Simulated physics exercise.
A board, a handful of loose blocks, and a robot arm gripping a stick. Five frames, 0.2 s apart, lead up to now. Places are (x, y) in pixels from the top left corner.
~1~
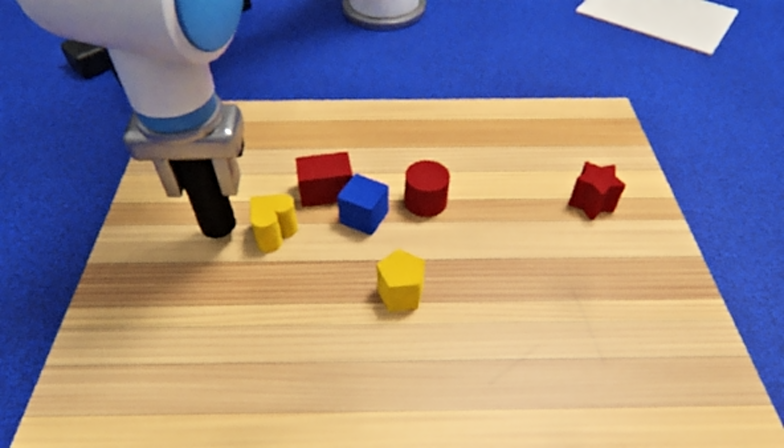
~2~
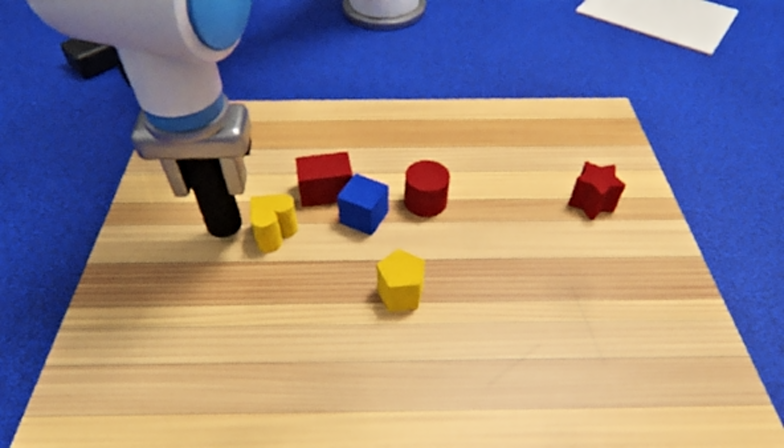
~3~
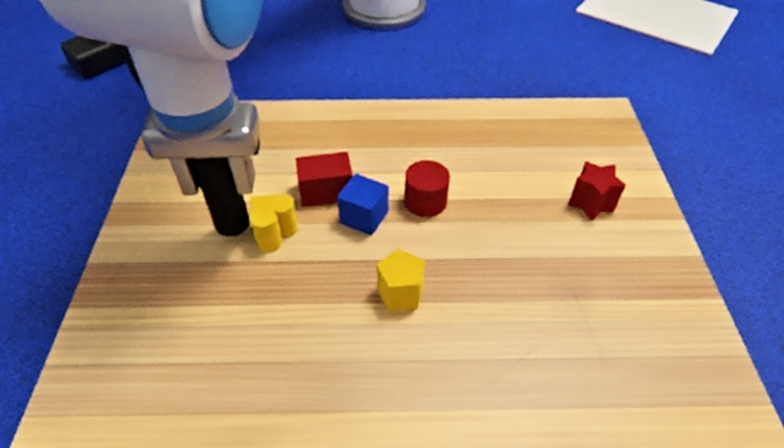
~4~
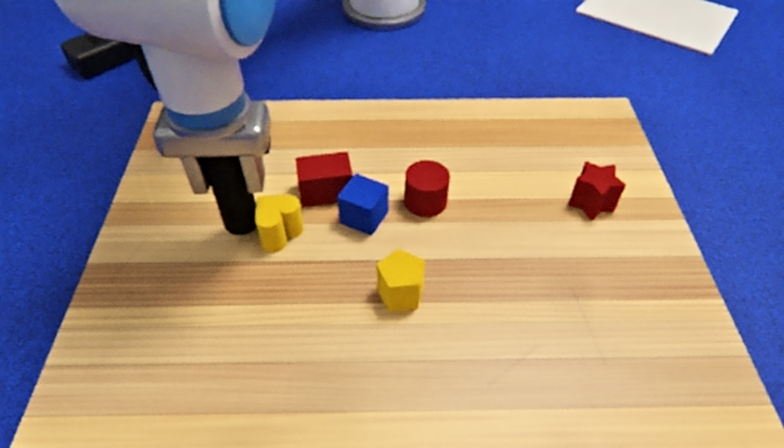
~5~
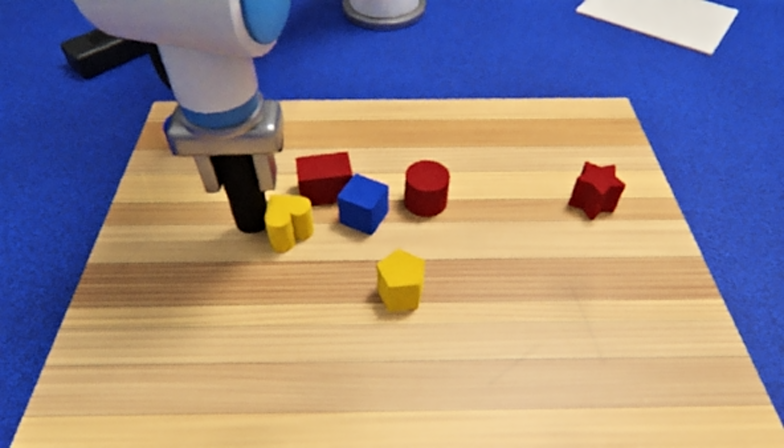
A robot arm gripping a black stick stands at the left of a pale striped wooden board on a blue surface, seen from above at an angle by a still camera. A yellow heart block sits beside the stick, with a red rectangular block, blue block, red cylinder, yellow pentagon and red star further right. The arm slides the stick slightly rightward, then nudges the heart a little right while the others stay still.
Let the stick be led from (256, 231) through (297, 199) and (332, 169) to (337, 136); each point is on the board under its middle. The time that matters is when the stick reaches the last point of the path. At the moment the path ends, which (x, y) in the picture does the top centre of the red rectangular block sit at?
Its top centre lands on (374, 140).
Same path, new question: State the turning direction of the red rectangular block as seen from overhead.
From above, the red rectangular block will be seen to turn clockwise.
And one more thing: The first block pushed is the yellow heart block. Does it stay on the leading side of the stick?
The block lies off to the side or behind.
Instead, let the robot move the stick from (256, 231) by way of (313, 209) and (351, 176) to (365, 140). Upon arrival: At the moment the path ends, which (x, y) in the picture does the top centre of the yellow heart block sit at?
My best guess is (324, 206).
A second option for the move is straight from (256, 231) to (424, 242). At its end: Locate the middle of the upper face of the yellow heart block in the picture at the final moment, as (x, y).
At pixel (444, 243).
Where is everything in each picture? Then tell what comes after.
The first frame shows tip of the stick at (219, 225), middles of tops, yellow heart block at (268, 208), red rectangular block at (323, 165), blue square at (363, 191).
The second frame shows stick at (225, 225), nothing pushed.
The third frame shows stick at (233, 224), nothing pushed.
The fourth frame shows stick at (242, 222), yellow heart block at (274, 208).
The fifth frame shows stick at (253, 221), yellow heart block at (285, 208), red rectangular block at (323, 165), blue square at (363, 191).
The first path, step by step. One third of the way, stick at (296, 189); yellow heart block at (299, 204), turned 35° clockwise; red rectangular block at (337, 158).
Two thirds of the way, stick at (331, 158); yellow heart block at (299, 204), turned 35° clockwise; red rectangular block at (373, 141), turned 20° clockwise.
At the end, stick at (336, 125); yellow heart block at (299, 204), turned 35° clockwise; red rectangular block at (374, 140), turned 25° clockwise; blue square unmoved.
